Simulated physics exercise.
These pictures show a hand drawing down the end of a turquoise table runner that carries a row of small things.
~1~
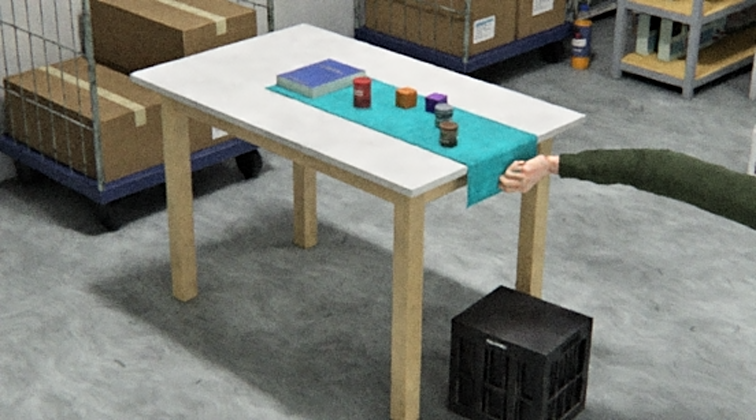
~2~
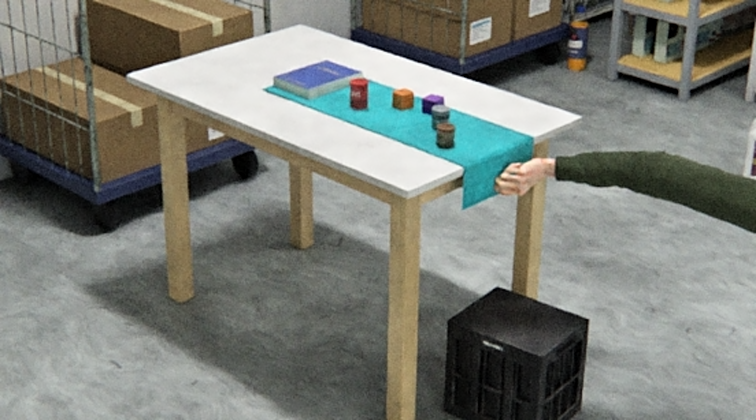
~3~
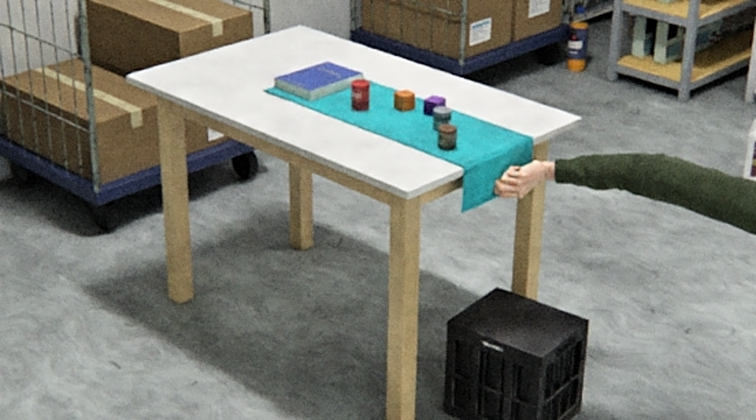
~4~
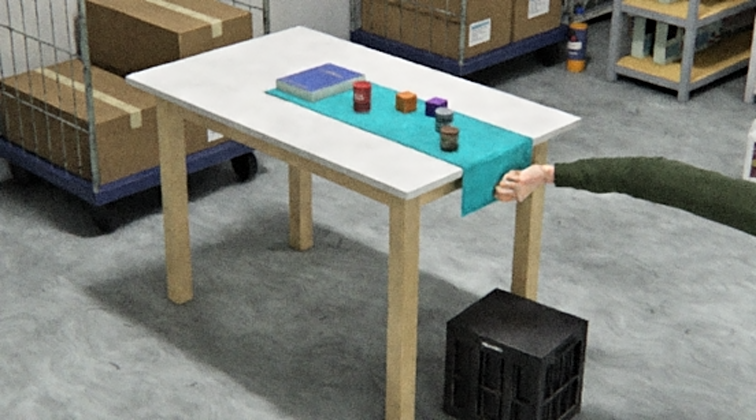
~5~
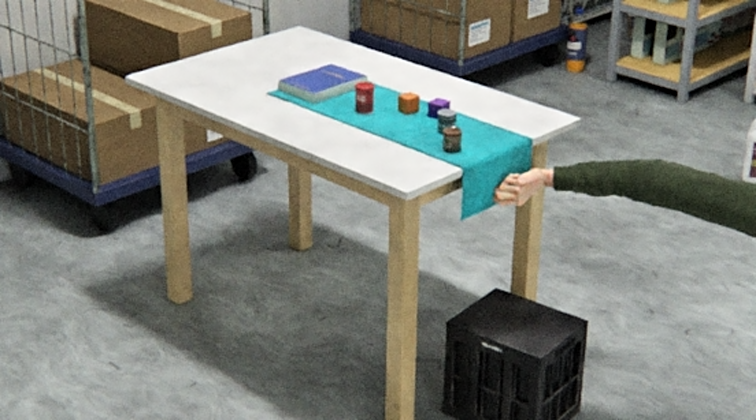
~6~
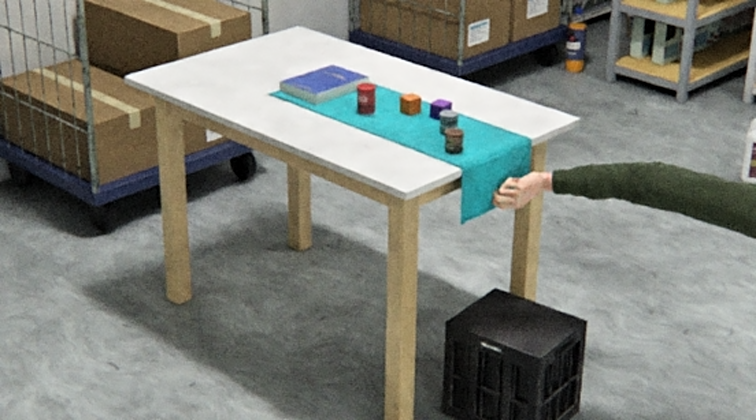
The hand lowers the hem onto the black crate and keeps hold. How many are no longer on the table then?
The count of fallen things is three.
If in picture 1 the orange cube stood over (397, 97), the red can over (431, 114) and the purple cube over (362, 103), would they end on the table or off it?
The orange cube keeps its place on top, the red can goes over, the purple cube holds on.
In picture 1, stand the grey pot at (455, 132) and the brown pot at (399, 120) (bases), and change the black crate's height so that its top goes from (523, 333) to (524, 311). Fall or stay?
The grey pot comes down; the brown pot does not fall.
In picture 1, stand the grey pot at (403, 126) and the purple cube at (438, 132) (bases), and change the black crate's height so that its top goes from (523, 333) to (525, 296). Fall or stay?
The grey pot stays on, the purple cube is carried off.
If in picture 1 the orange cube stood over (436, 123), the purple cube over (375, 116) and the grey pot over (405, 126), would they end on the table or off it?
The orange cube tumbles off; the purple cube stays on; the grey pot goes over.
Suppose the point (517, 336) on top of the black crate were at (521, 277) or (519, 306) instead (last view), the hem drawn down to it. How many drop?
It would be 1 and 2.
A little later, hem near (494, 271); brown pot and grey pot gone.
Next, hem on the crate; brown pot, grey pot and purple cube gone.
When it is over, hem on the crate; brown pot, grey pot and purple cube gone. It carries off three.
